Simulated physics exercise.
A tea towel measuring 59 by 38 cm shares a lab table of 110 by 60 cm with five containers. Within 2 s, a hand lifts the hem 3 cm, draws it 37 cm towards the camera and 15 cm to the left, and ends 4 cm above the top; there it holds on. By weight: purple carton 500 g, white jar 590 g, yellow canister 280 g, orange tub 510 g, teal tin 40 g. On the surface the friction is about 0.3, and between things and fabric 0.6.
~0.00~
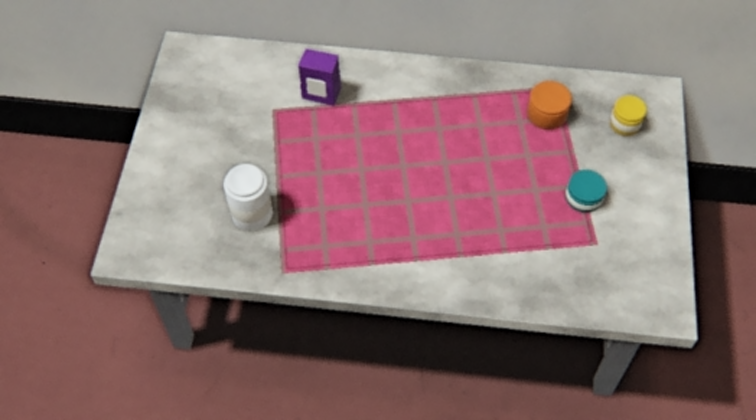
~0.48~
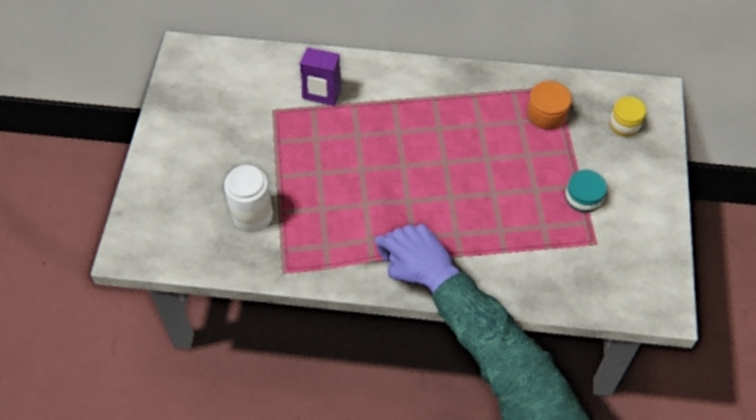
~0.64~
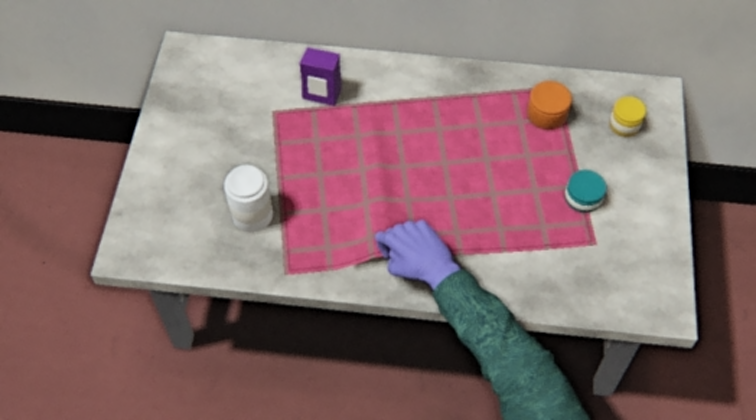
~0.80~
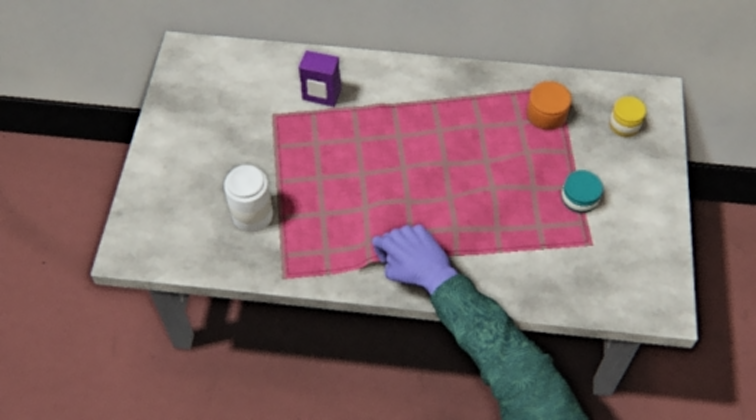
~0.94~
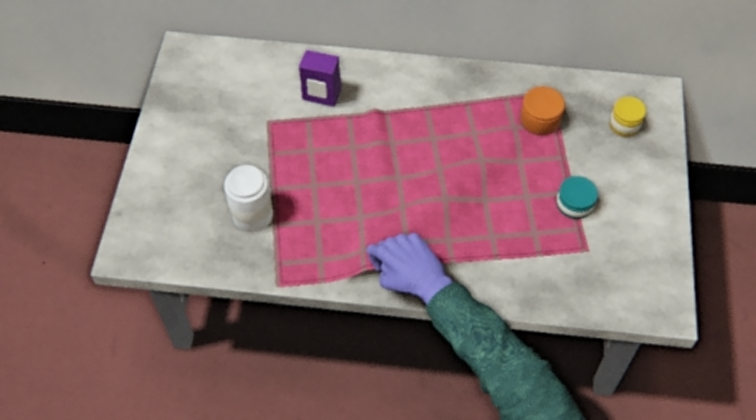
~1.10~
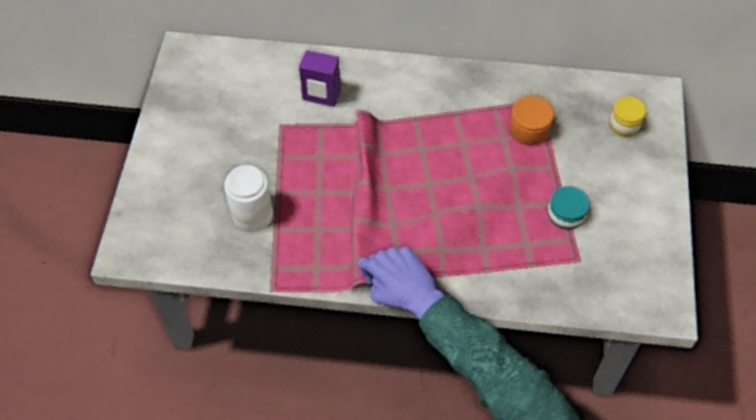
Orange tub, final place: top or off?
Outcome: Still there.
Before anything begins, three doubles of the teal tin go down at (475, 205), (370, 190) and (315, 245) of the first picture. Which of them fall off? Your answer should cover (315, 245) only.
Off the top.
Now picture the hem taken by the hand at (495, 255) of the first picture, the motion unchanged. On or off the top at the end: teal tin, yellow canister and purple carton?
Result: Teal tin leaves the top; yellow canister keeps its place; purple carton keeps its place.
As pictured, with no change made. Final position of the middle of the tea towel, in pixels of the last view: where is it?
It sits near (311, 334) in pixels.
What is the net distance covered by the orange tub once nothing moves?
The orange tub ends 40 cm from where it began.
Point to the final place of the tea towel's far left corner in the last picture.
Around pixel (228, 254).
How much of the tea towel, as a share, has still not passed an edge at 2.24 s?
Roughly 45% of it.
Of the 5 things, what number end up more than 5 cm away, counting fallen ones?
2 in all.
At 1.5 s, 90 % of the tea towel is still over the top; orange tub 15 cm off its start, teal tin 14 cm off its start.
At 1.9 s, 65 % of the tea towel is still over the top; orange tub 26 cm off its start, teal tin 25 cm off its start.
At 2.2 s, 45 % of the tea towel is still over the top; orange tub 35 cm off its start at (444, 214), teal tin 35 cm off its start at (486, 332).
At 2.6 s, 35 % of the tea towel is still over the top; orange tub 39 cm off its start, teal tin over the edge.
At 4.2 s, 35 % of the tea towel is still over the top; orange tub 39 cm off its start at (434, 229), teal tin over the edge.
